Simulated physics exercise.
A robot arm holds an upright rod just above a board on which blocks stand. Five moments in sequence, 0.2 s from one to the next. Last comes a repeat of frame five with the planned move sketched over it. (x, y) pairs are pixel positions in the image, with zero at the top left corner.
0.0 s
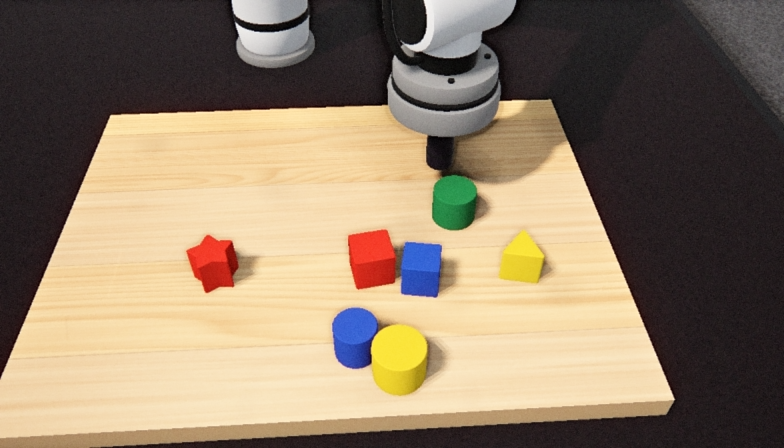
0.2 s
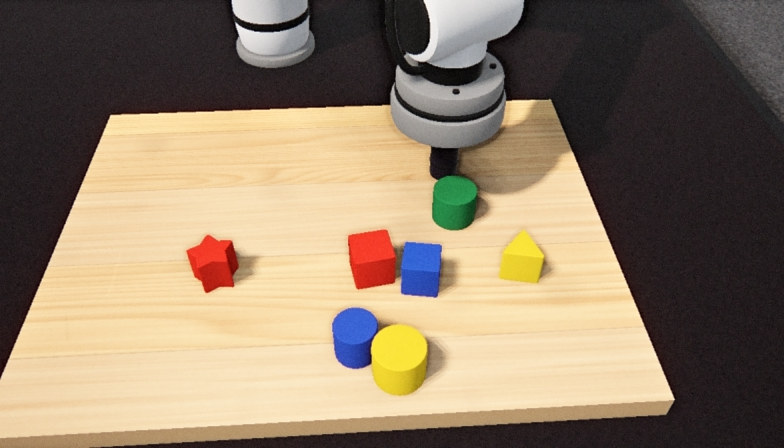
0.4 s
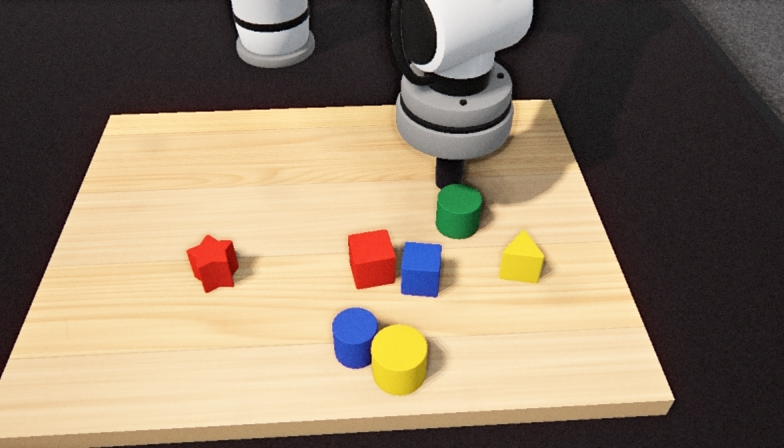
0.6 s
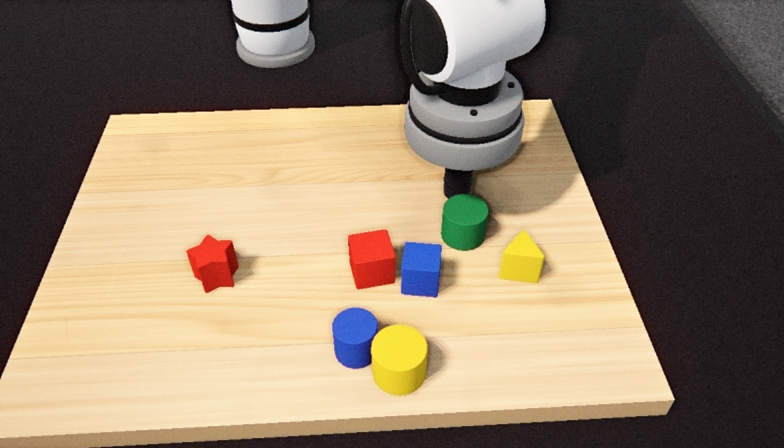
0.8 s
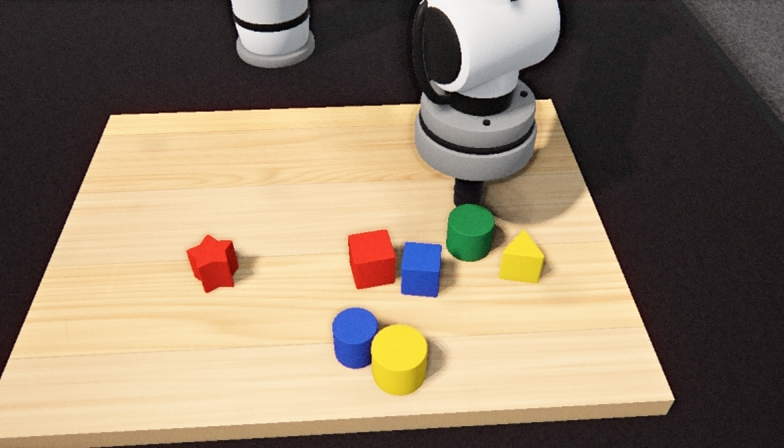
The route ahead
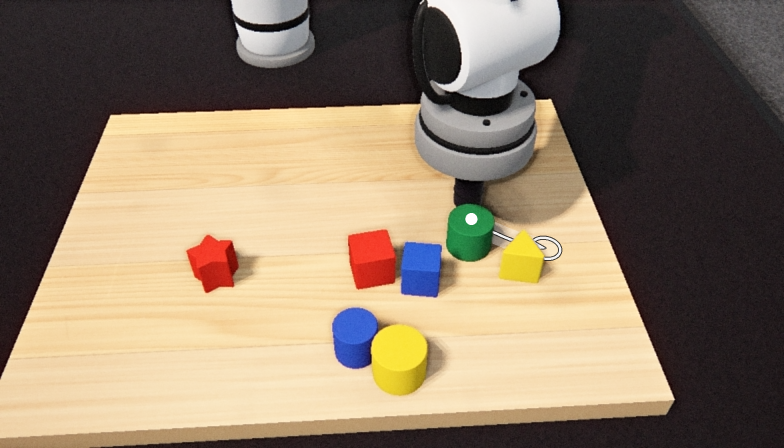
At the start, a robot arm holds a dark rod behind a green cylinder on a wooden board scattered with red, blue and yellow blocks. The rod moves forward to the cylinder, then pushes it a short way toward the viewer and slightly right, nearer the yellow triangular block, while the other blocks stay still.
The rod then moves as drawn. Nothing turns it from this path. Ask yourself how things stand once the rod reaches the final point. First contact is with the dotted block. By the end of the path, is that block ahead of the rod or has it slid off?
It slides aside on the way.
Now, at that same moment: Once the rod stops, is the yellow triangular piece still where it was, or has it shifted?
In the end it has not been moved.
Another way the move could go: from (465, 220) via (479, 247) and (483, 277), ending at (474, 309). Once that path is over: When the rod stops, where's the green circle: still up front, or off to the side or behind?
The green circle stays in front.
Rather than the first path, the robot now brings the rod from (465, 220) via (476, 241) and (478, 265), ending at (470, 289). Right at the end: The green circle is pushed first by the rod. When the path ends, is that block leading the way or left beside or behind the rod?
The rod still drives it.
Path on the board, from (465, 220) via (503, 237), ending at (546, 248); the dot is on the green circle.
On the path given first. Halfway along, rod at (506, 220); green circle at (481, 229).
At the end, rod at (550, 231); green circle at (481, 229); yellow triangular piece in place.
